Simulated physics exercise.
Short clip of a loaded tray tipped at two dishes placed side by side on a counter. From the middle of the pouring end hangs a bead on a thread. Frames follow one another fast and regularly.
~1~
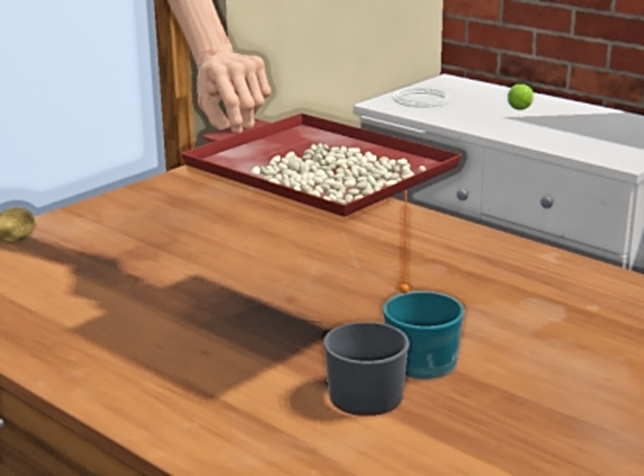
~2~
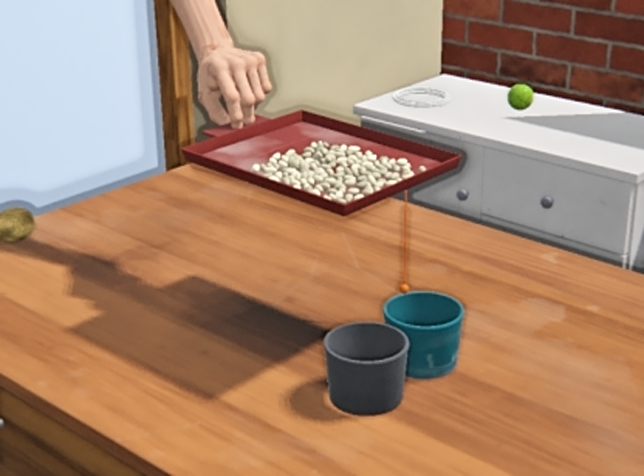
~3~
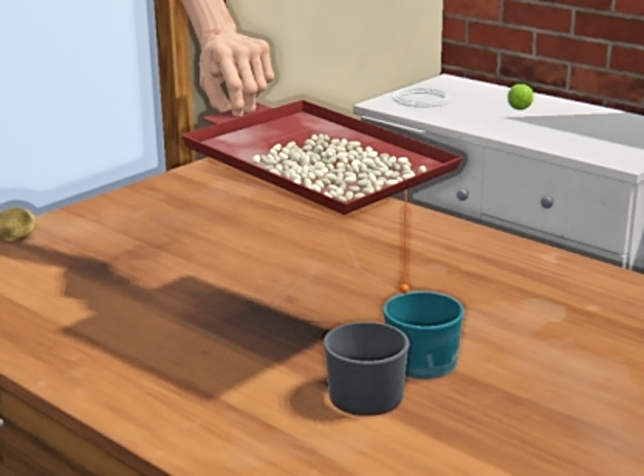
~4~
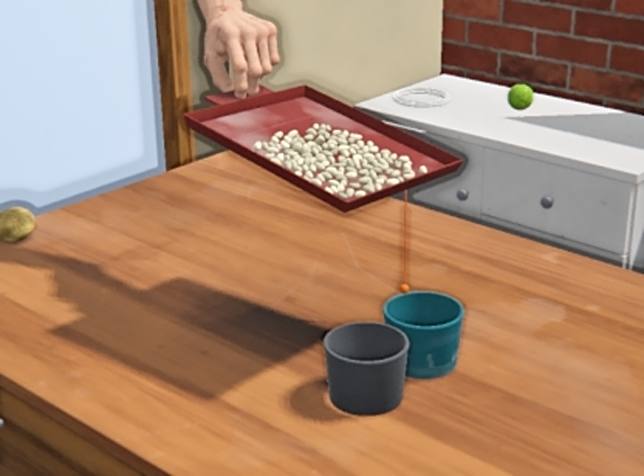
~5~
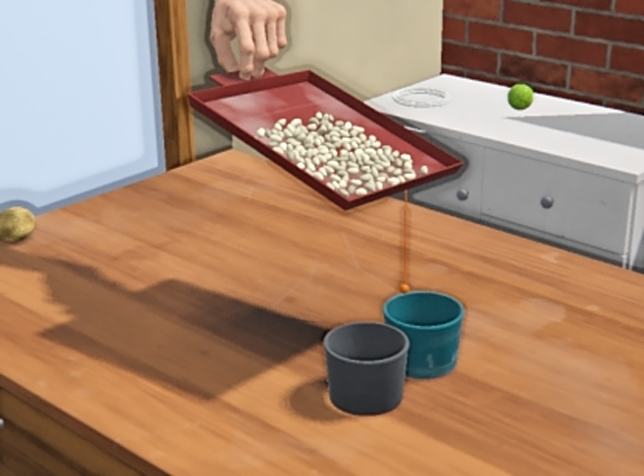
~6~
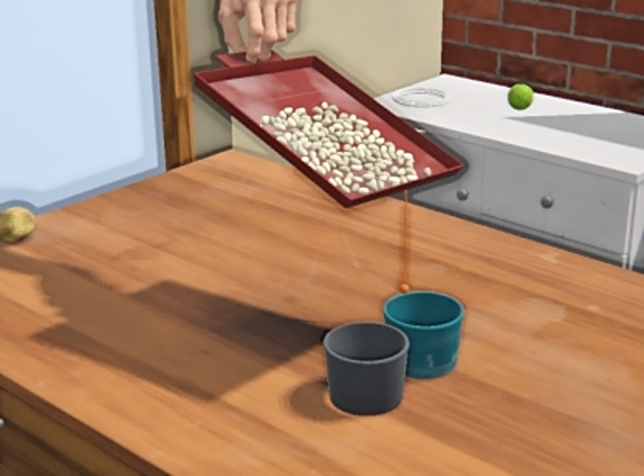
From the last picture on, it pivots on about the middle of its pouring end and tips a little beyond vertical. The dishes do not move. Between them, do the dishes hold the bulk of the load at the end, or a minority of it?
They hold a minority.
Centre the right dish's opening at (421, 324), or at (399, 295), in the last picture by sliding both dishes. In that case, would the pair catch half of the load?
At place one a lesser share; at place two a lesser share.
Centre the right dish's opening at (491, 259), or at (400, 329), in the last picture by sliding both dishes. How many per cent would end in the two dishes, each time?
You'd get near 50 per cent and afterwards near 10 per cent.
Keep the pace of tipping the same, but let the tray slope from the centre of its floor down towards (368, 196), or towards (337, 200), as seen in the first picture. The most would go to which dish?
Okay, first try the left-side one, second try the left-side one.
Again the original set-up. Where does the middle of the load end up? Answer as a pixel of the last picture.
Around (472, 342).
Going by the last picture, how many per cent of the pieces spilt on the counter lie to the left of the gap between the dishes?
Reading: Around 0 %.
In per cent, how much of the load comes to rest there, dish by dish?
Estimate - left dish 0 percent, right dish 20 percent.
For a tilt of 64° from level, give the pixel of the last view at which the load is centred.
Centre estimate: (402, 158).
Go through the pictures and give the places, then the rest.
Corners of the pouring end (344, 203) and (457, 155), level; middle of the load (330, 173), white beans; left dish (398, 378); right dish (454, 342); bead on its thread (404, 289), in the first picture.
Corners of the pouring end (344, 203) and (457, 155), level; middle of the load (330, 172), in the second picture.
Corners of the pouring end (345, 202) and (458, 157), tipped barely, lowest at the right corner; middle of the load (330, 167), in the third picture.
Corners of the pouring end (347, 200) and (459, 159), tipped a little, lowest at the right corner; middle of the load (331, 160), in the fourth picture.
Corners of the pouring end (349, 198) and (459, 162), tipped clearly, lowest at the right corner; middle of the load (333, 153), in the fifth picture.
Corners of the pouring end (351, 197) and (460, 164), tipped clearly, lowest at the right corner; middle of the load (347, 148); left dish (398, 378); right dish (454, 342), in the sixth picture.
Just after the last frame, tray tipped steeply; almost all on the tray; just a few in the air.
A moment on, tray tipped past a quarter turn; roughly half on the tray; just a few in the right dish; about a tenth outside both; roughly a third in the air.
Further on, tray tipped past a quarter turn; roughly a quarter in the right dish; the larger part outside both.
When it is over, tray tipped past a quarter turn; not one in the left dish; roughly a quarter in the right dish; the larger part outside both.
